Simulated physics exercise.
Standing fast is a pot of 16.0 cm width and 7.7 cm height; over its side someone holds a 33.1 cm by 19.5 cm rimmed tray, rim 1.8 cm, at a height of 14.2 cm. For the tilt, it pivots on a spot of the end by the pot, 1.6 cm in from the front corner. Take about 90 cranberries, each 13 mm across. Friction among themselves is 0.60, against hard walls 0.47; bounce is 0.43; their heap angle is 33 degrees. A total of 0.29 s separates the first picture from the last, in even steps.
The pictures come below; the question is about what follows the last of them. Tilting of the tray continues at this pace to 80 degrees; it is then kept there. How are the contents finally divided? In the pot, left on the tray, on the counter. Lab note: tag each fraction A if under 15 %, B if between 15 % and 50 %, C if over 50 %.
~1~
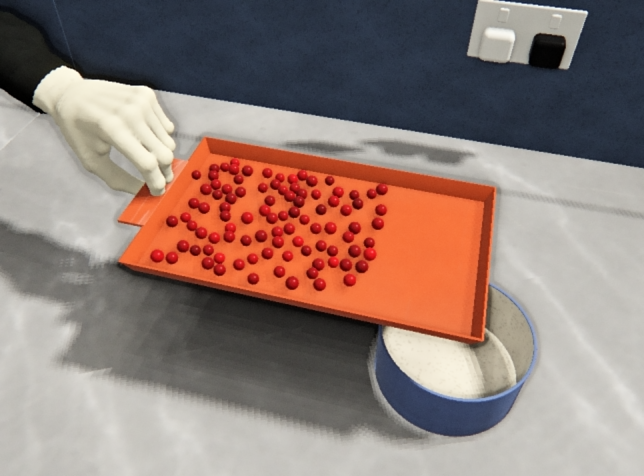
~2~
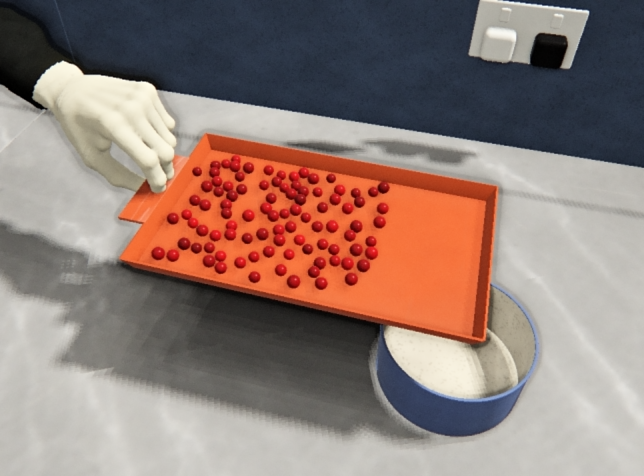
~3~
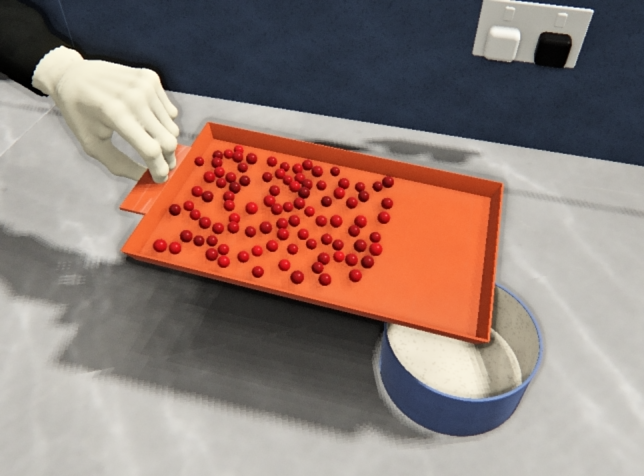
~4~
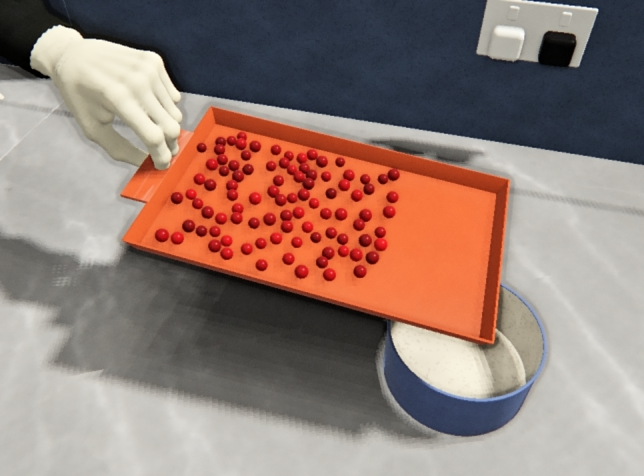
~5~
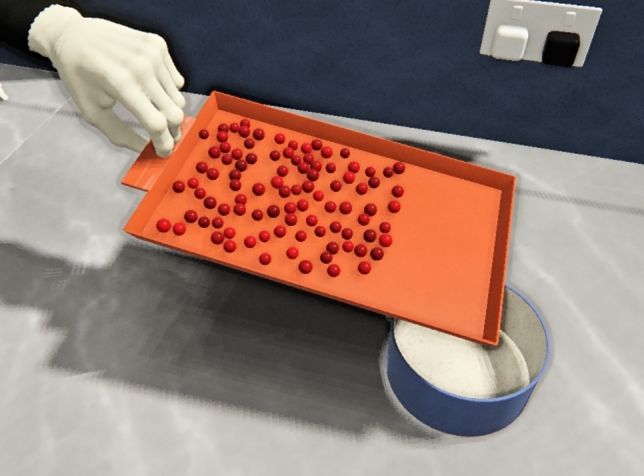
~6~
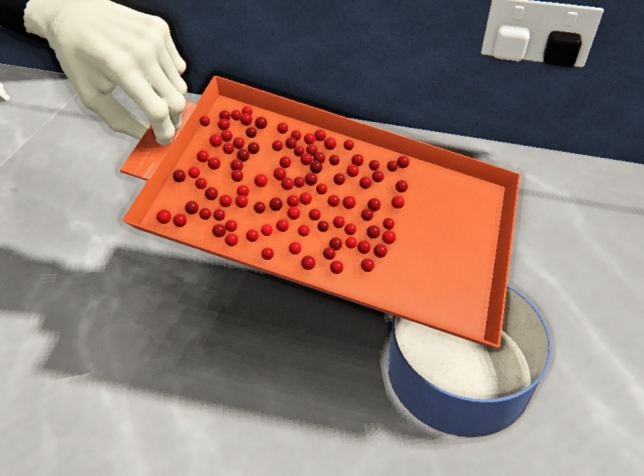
Pot = B, tray = A, counter = C.
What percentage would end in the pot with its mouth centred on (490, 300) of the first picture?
Roughly 0 percent would end up there.
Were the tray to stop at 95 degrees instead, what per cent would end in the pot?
Result: Close to 25 %.
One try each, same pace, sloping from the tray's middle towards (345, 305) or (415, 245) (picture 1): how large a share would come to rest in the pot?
0 and 40 %.
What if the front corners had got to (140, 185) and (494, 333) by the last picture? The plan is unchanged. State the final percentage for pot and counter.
Pot 45 % / counter 55 %.
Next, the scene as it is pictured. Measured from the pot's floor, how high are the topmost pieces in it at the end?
Top level: Approx. 1.5 cm.
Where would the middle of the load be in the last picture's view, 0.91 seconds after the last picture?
Approximately (491, 316) in the last picture.
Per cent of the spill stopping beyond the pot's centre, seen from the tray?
Share: Close to 90 %.
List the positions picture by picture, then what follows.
Tray tilt 0 degrees, front corners at (130, 257) and (475, 331); middle of the pieces at (272, 218); pot at (457, 331), in the first frame.
Tray tilt 1 degrees, front corners at (131, 254) and (476, 332); middle of the pieces at (273, 216), in the second frame.
Tray tilt 3 degrees, front corners at (132, 246) and (481, 332), lowest corner right front; middle of the pieces at (277, 209), in the third frame.
Tray tilt 7 degrees, front corners at (134, 236) and (485, 333), lowest corner right front; middle of the pieces at (281, 200), in the fourth frame.
Tray tilt 10 degrees, front corners at (135, 226) and (489, 334), lowest corner right front; middle of the pieces at (285, 192), in the fifth frame.
Tray tilt 13 degrees, front corners at (135, 216) and (491, 336), lowest corner right front; middle of the pieces at (287, 184); pot at (471, 331), in the sixth frame.
Then, 0.55 s after the last picture, tilt 45 degrees; the tray holds 95 %, the pot 0 %.
Then, 0.91 s after the last picture, tilt 66 degrees; the tray holds 75 %, the pot 5 %.
Then, 1.36 s after the last picture, tilt 80 degrees; the tray holds 45 %, the pot 15 %.
In the end, pot 30 %, tray 0 %, counter 70 %.
